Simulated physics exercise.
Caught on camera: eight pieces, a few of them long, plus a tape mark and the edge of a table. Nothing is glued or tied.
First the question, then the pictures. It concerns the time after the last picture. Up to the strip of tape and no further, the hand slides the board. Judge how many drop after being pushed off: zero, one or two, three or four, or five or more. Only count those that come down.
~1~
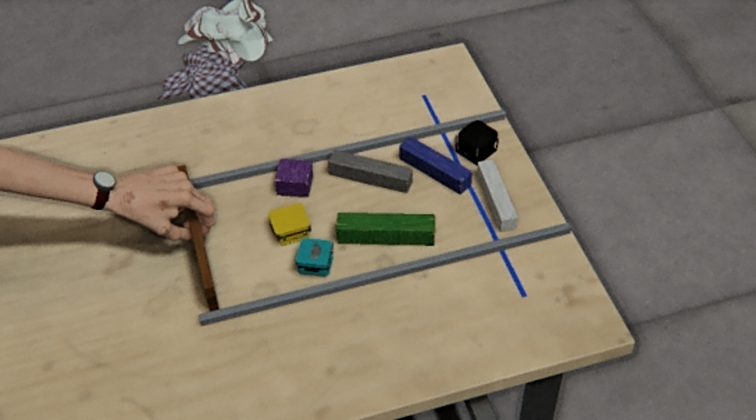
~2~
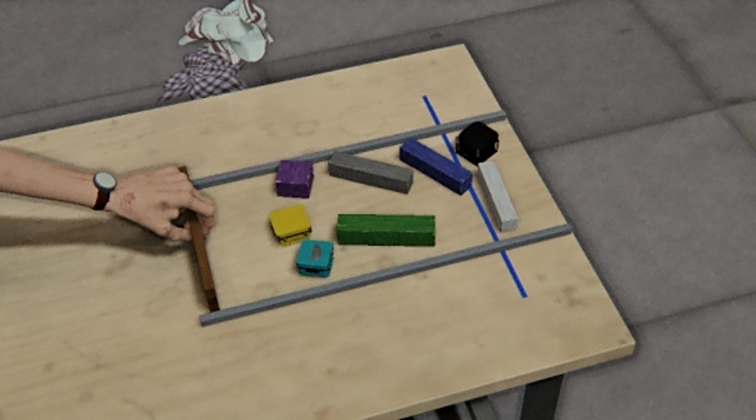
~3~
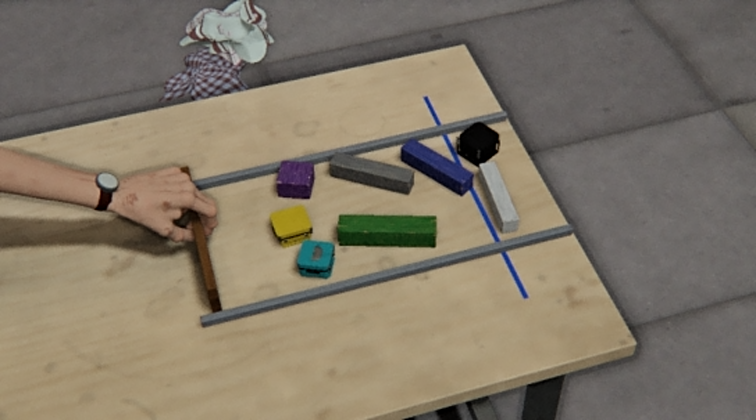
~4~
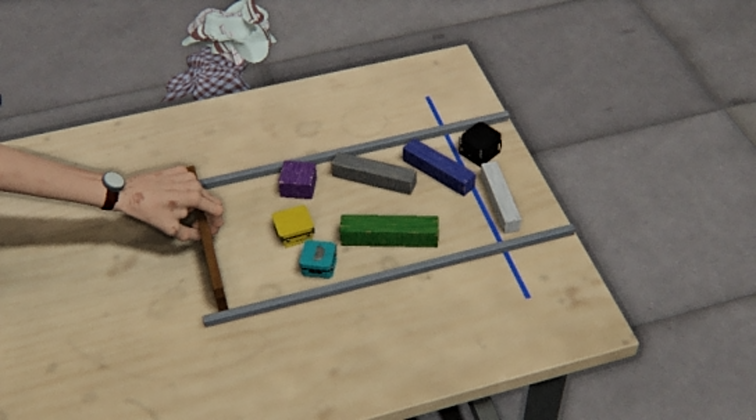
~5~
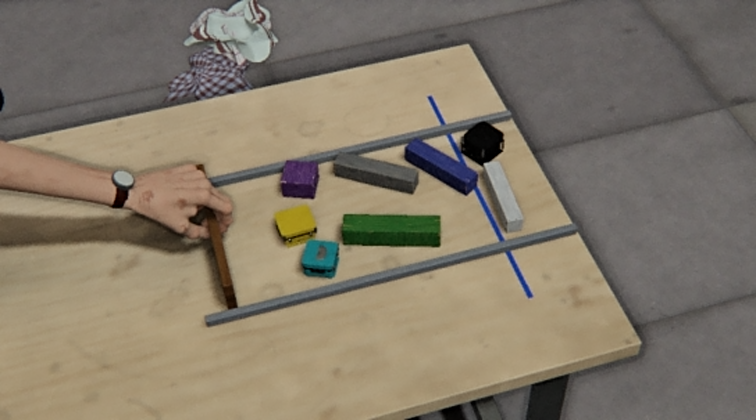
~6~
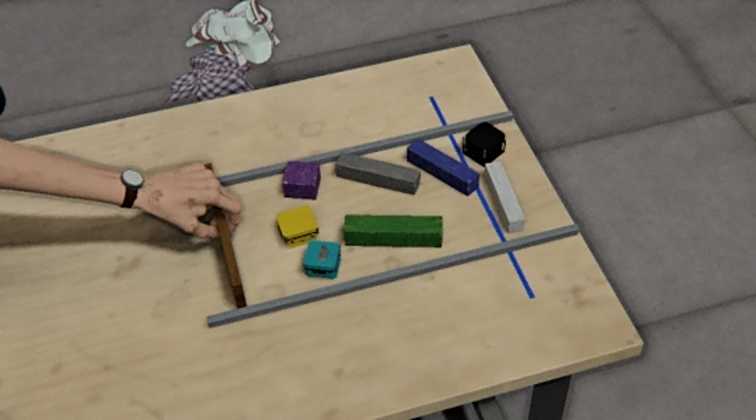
Number dropping: One or two.
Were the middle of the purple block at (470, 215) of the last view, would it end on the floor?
From that start it hangs on.
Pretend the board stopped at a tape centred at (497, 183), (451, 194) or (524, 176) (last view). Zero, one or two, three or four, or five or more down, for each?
Result per tape, as listed: 3 or 4; not one; more than four.
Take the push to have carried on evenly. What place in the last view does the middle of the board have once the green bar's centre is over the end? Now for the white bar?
First it's close to (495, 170), next close to (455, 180).
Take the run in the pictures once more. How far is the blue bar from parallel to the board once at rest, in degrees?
Out of line by around 0°.
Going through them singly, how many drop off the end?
The exact number is 2.
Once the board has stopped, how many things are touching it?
Count: 3.
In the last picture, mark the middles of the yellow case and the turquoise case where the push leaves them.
The yellow case stops around (492, 177); the turquoise case around (508, 212).
Soon after, none off yet; black case at rest near (485, 144); white bar at rest near (504, 197); blue bar at rest near (443, 167).
After that, none off yet; black case displaced about its own width near (506, 142); white bar displaced a little near (537, 185); blue bar displaced a little near (482, 155).
In the end, the number that fall off is one or two; gone, white bar and black case.
